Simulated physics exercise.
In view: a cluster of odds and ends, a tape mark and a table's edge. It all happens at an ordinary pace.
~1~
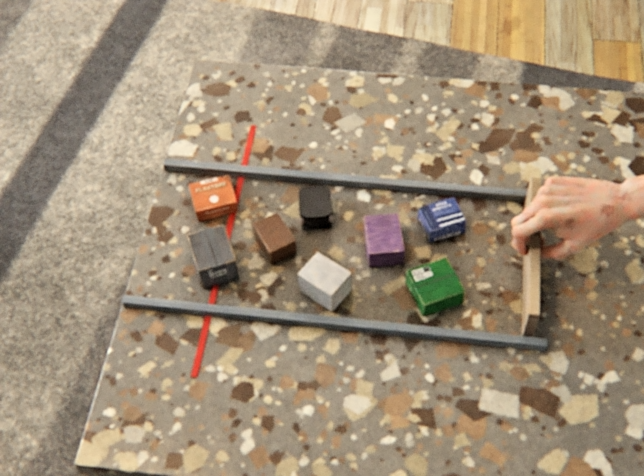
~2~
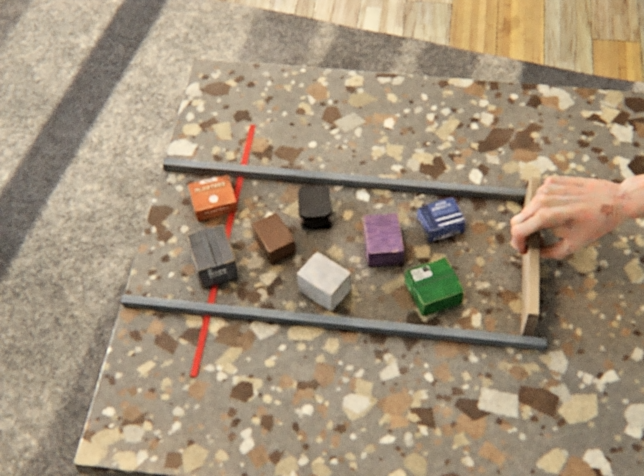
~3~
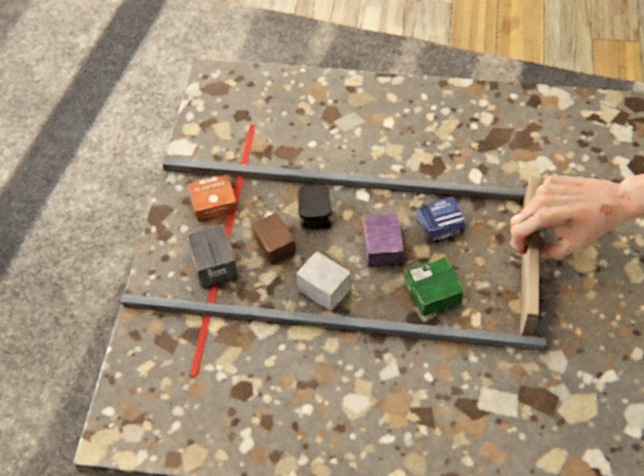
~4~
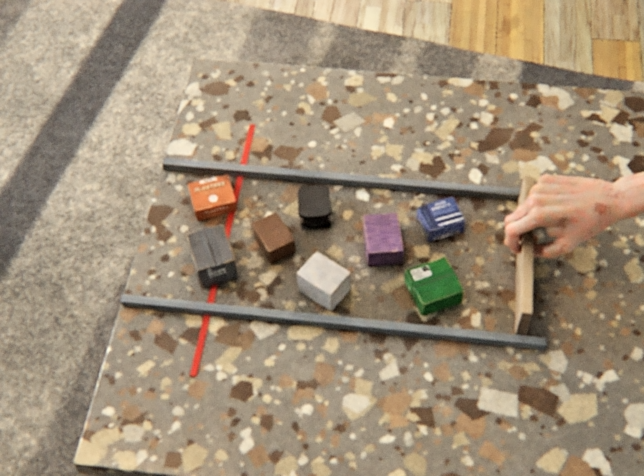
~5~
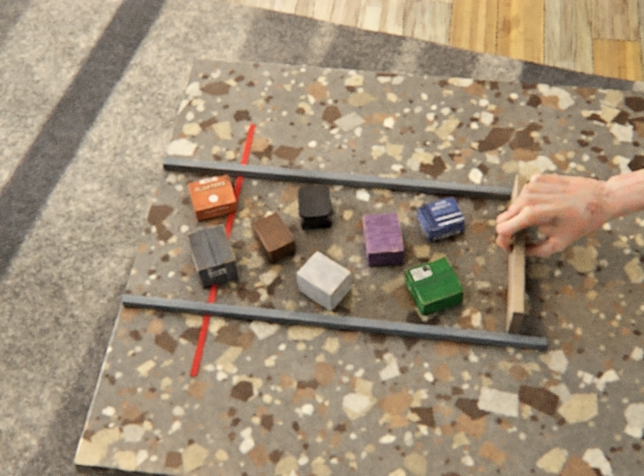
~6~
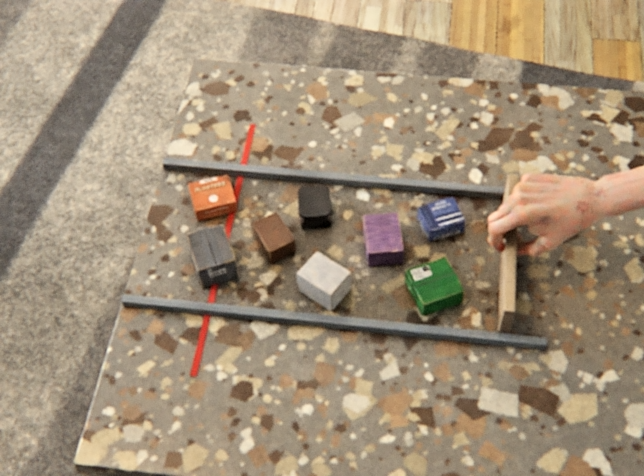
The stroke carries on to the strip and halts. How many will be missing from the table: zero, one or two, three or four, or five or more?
Here the number that fall off is one or two.
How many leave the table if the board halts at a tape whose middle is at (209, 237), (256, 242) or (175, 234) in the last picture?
Down on the floor: 2, 0 and 5.
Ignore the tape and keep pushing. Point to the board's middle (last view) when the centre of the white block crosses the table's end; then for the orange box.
About (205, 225), and (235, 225) for the other.
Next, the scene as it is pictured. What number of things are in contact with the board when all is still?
That makes 3.
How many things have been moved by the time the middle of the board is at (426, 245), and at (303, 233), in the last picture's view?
3 and 7.
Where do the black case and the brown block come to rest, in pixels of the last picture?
The black case at (186, 180), the brown block at (177, 229).
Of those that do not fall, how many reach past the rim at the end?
The number is 0.
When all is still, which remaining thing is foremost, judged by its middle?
Foremost is the white block.
Soon after, none off yet; orange box at rest near (213, 197); grey box at rest near (212, 256); brown block at rest near (274, 237).
Then, none off yet; orange box moved about its own width near (186, 196); grey box moved about its own width near (165, 244); brown block moved about its own width near (217, 233).
At rest, the number that fall off is one or two; fallen, grey box and orange box.
